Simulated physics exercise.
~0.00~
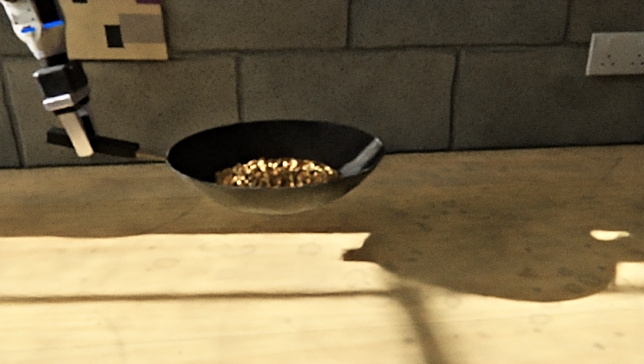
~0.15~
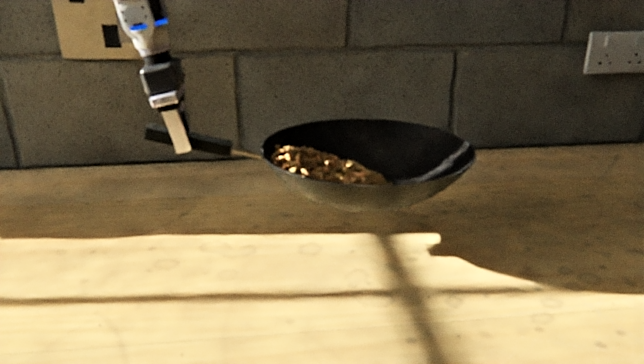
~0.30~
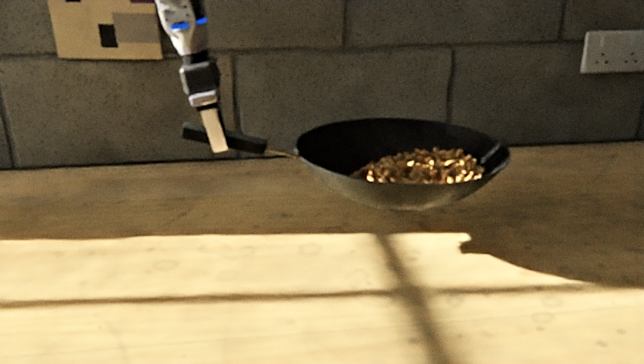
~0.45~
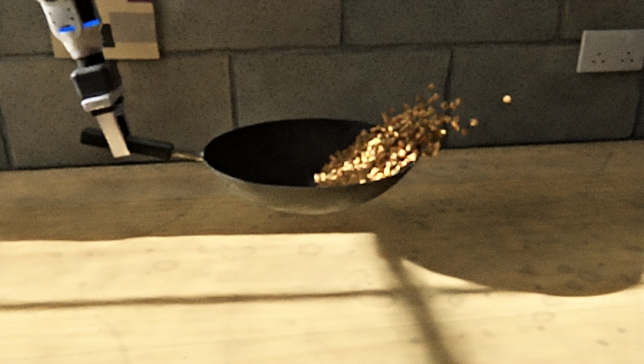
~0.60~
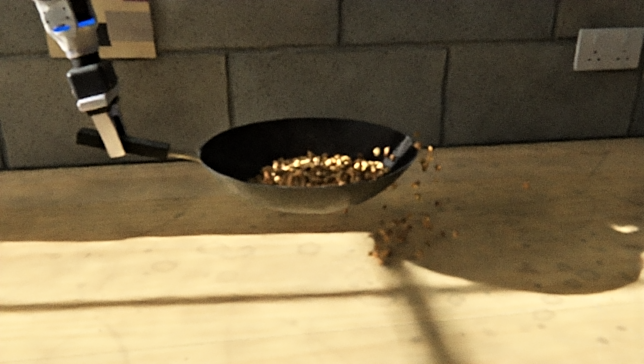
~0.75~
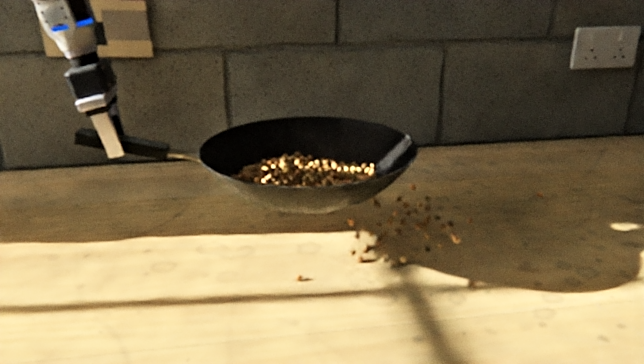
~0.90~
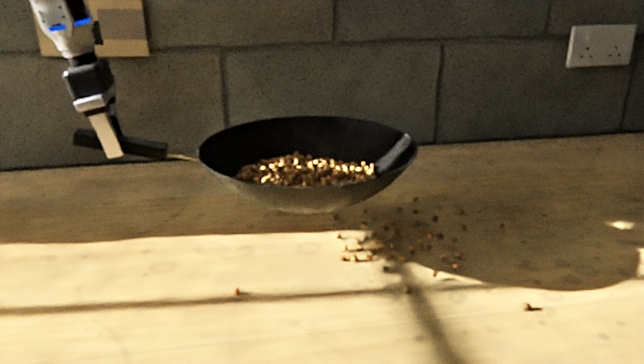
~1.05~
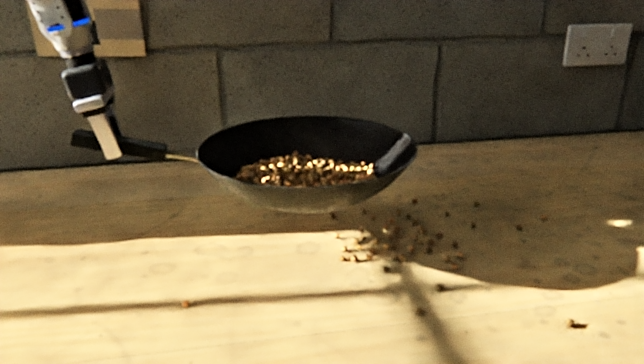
Robot arm swinging a dark wok of golden pieces right, then jerking it back left, spilling some onto the wooden table.
